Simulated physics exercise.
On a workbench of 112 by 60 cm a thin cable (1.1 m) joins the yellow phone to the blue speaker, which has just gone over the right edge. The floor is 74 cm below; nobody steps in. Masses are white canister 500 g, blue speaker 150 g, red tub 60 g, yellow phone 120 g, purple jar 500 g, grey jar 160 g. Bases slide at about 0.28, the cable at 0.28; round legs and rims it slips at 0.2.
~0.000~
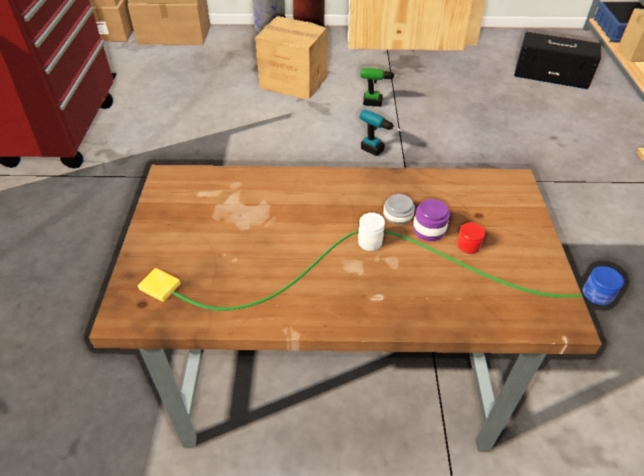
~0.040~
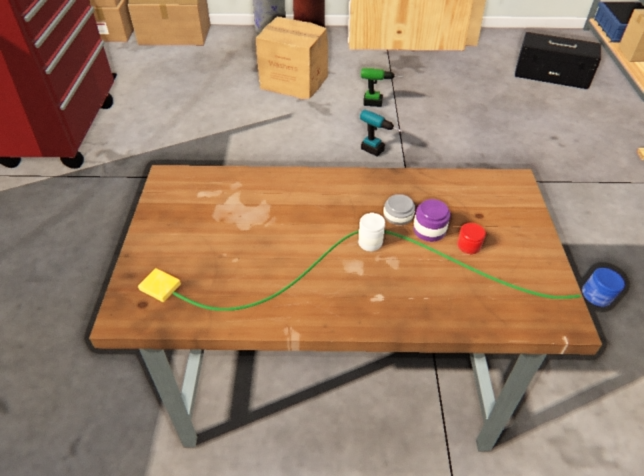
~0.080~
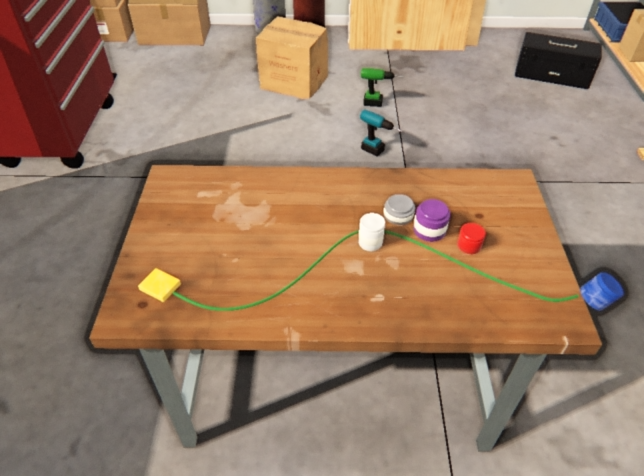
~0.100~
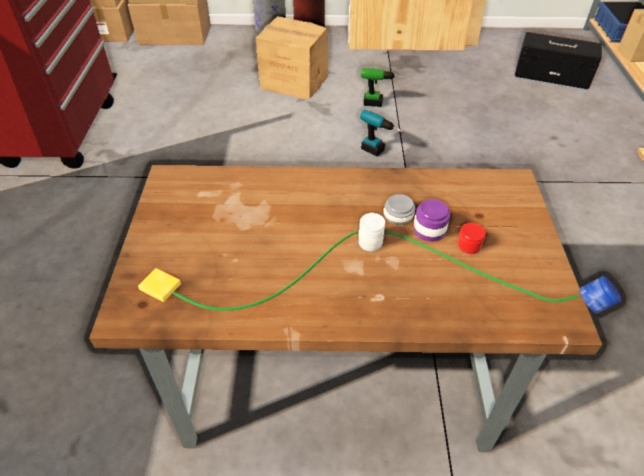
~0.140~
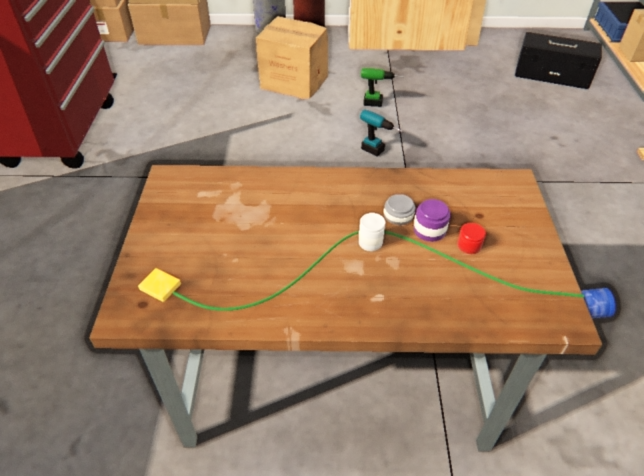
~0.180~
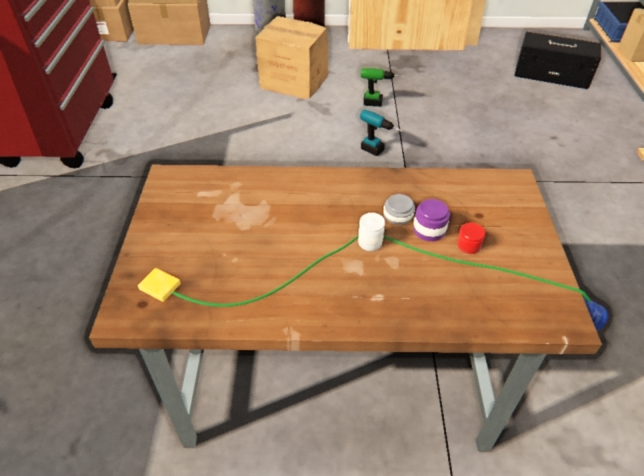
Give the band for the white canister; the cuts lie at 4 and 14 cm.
Verdict: The white canister stays in the low band.
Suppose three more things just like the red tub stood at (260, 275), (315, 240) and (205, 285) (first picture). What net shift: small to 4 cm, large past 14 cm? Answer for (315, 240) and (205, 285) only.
In turn: Small, middling.
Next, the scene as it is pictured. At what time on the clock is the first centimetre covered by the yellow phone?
About: Yellow phone 0.26 s.
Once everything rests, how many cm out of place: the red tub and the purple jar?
Red tub 6 cm, purple jar 0 cm.
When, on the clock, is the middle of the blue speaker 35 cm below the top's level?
That is: 0.50 s.
After 0.4 s, the cable's tail end at (227, 250); yellow phone 17 cm off its start, blue speaker over the edge.
After 0.7 s, the cable's tail end at (325, 244); yellow phone 38 cm off its start, blue speaker over the edge.
After 0.9 s, the cable's tail end at (385, 222); white canister 2 cm off its start at (380, 224), yellow phone 57 cm off its start at (372, 213), blue speaker over the edge.
After 1.2 s, the cable's tail end at (385, 225); white canister 2 cm off its start, yellow phone 57 cm off its start, blue speaker over the edge.
After 2.4 s, the cable's tail end at (385, 225); white canister 2 cm off its start at (380, 224), yellow phone 57 cm off its start at (374, 214), blue speaker over the edge, grey jar 7 cm off its start at (422, 196).
